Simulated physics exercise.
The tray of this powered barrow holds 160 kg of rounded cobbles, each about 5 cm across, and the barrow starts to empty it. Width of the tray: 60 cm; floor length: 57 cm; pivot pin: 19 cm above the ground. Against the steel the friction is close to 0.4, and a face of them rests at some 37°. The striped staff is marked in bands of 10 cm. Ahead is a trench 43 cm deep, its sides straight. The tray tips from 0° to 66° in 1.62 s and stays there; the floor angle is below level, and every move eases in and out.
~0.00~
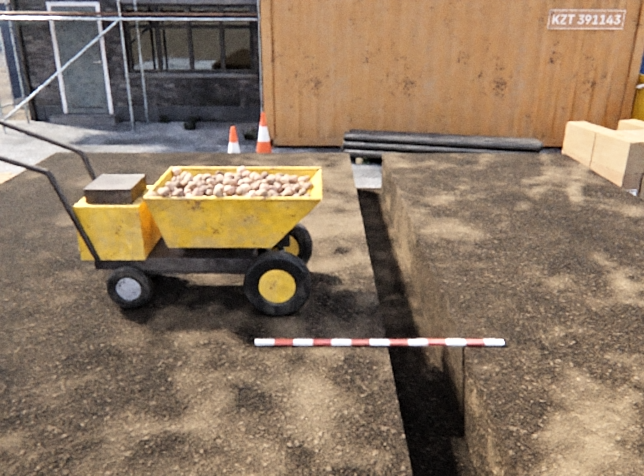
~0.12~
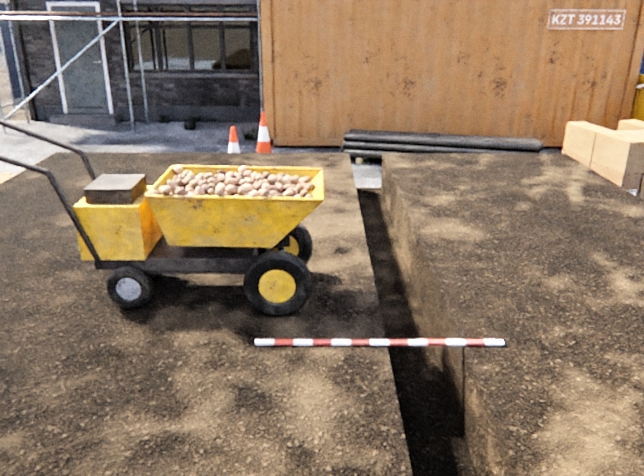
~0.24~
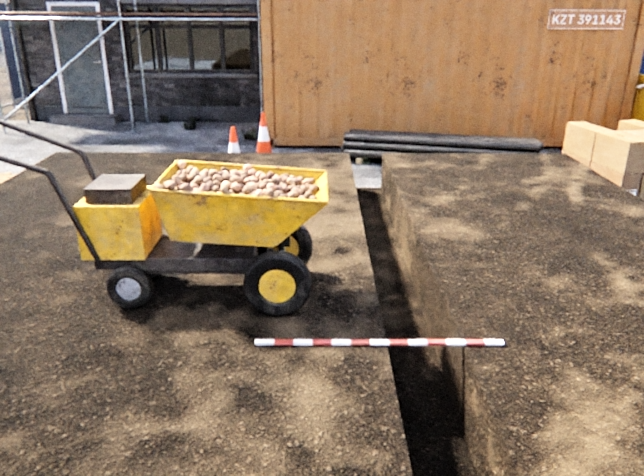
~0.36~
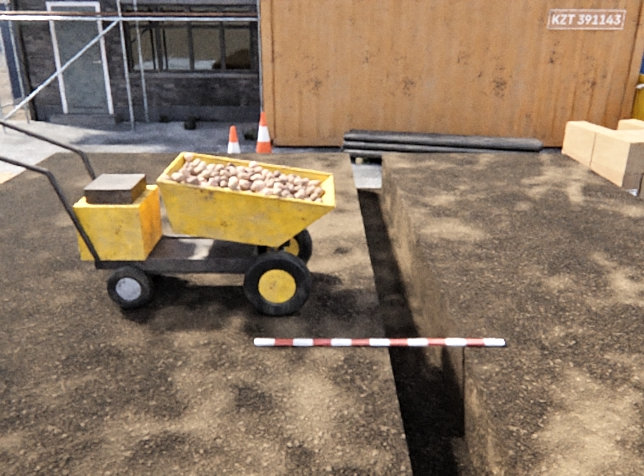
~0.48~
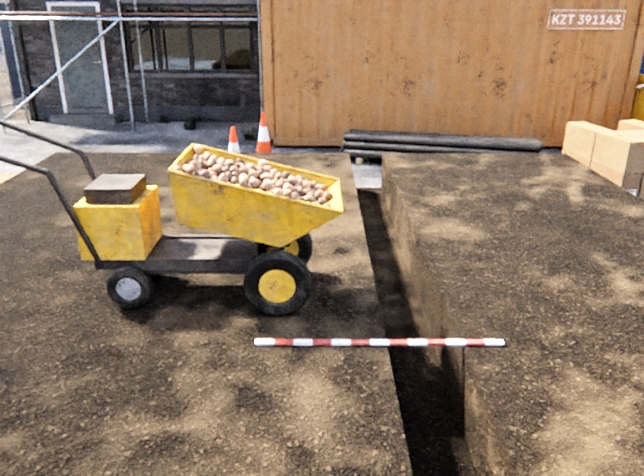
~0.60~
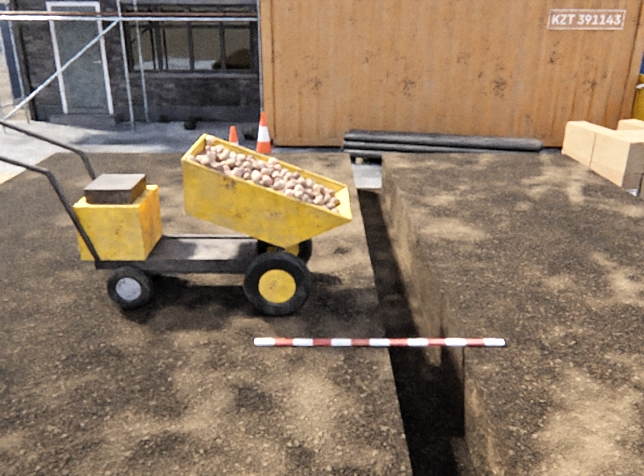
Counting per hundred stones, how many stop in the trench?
Some 100.
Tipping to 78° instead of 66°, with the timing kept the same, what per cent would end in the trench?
In that case around 100 percent.
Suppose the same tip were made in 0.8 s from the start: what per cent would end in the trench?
With that change, it comes to around 95 per cent.
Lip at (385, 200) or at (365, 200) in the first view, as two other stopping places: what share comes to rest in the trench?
First some 40, then 65 per cent.
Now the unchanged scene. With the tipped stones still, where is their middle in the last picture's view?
Somewhere near pixel (408, 338).
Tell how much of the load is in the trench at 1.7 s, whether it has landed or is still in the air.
Some 50 per cent of the load by that point.
After 1.2 s the floor is at 56°; 99 % in the tray, 1 % in the trench; the foremost stones are at (384, 246).
After 1.7 s the floor is at 66°; 52 % in the tray, 48 % in the trench; the foremost stones are at (439, 343).
After 2.1 s the floor is at 66°; 25 % in the tray, 75 % in the trench; the foremost stones are at (441, 325).
After 4.0 s the floor is at 66°; 0 % in the tray, 100 % in the trench; the foremost stones are at (442, 337).
